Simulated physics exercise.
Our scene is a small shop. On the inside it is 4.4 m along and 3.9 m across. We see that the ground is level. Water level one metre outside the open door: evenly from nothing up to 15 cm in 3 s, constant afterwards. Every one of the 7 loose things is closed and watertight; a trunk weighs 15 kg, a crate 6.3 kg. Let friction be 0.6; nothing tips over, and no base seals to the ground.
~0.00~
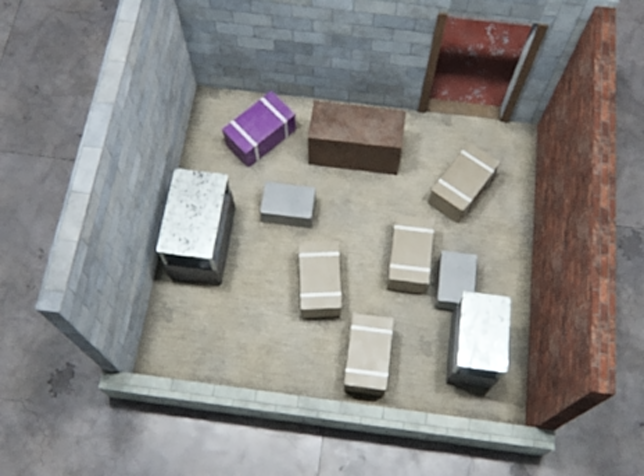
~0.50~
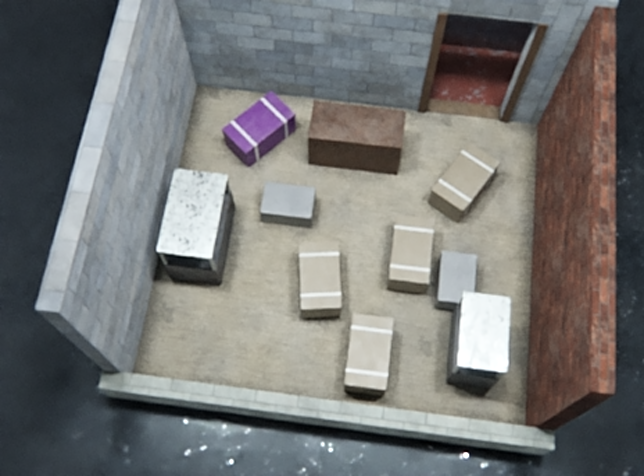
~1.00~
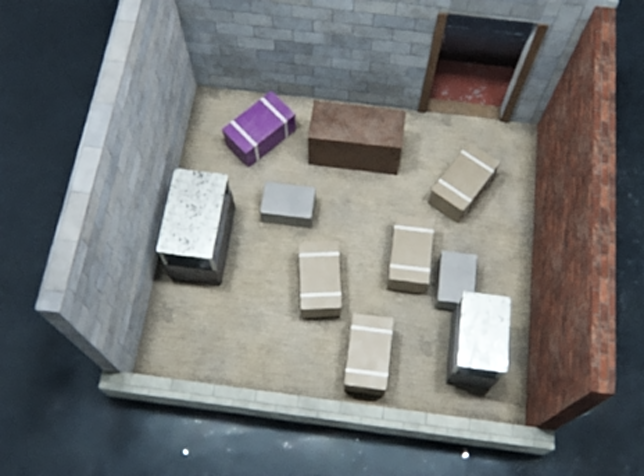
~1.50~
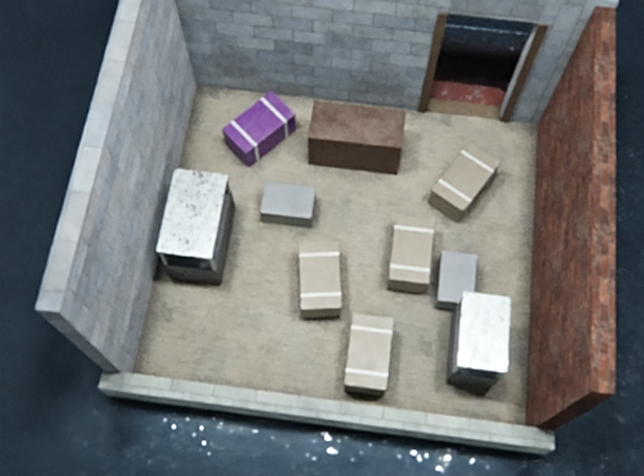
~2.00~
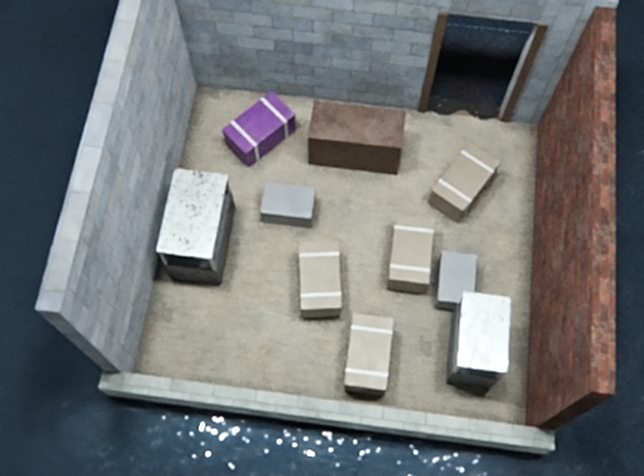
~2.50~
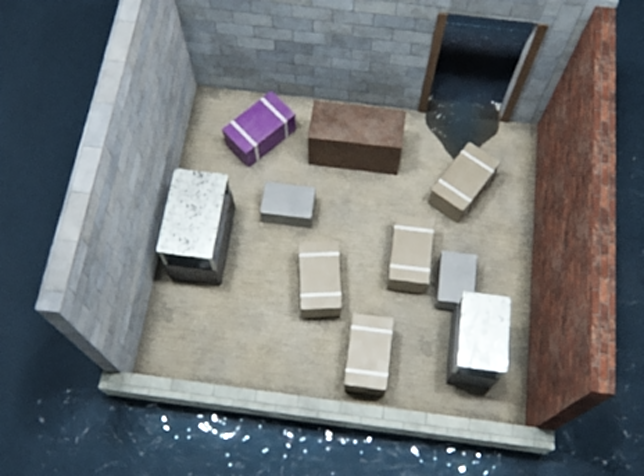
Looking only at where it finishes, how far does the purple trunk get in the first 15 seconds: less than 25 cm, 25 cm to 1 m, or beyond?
Distance covered: Small.
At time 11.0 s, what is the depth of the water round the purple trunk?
About 2 cm.
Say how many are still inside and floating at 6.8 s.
Total: 2.
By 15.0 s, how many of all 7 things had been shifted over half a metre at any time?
Counting them up, I find 6.
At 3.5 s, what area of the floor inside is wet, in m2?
That flooded area is roughly 2.0 m2.
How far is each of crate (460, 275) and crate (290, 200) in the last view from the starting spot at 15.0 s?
Net displacement, in order: 150 cm; 60 cm.
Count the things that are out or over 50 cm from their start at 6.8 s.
By then the count is 1.
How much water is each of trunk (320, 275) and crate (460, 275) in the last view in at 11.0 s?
Depths: Near 4 cm, then near 8 cm.
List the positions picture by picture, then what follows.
The first frame shows the purple trunk at (259, 122), on the bottom; water covers 0.0 m2; 0 of 7 have shifted.
The second frame shows the purple trunk at (259, 122) rests on the ground; water covers 0.0 m2; 0 of 7 have shifted.
The third frame shows the purple trunk at (259, 122) rests on the ground; 0.0 m2 under water; 0 of 7 have shifted.
The fourth frame shows the purple trunk at (259, 122), on the bottom; 0.0 m2 under water; 0 of 7 have shifted.
The fifth frame shows the purple trunk at (259, 122), on the bottom; 0.0 m2 under water; 0 of 7 have shifted.
The sixth frame shows the purple trunk at (259, 122), on the bottom; 0.4 m2 under water; 0 of 7 have shifted.
After 3.5 s the purple trunk is near (259, 122), 0.0 m from its start, aground; 0 afloat.
After 6.8 s the purple trunk is near (259, 122), 0.0 m from its start, aground; 2 afloat.
After 11.0 s the purple trunk is near (259, 122), 0.0 m from its start, aground; 5 afloat.
After 15.0 s the purple trunk is near (259, 119), 0.0 m from its start, afloat; 7 afloat.
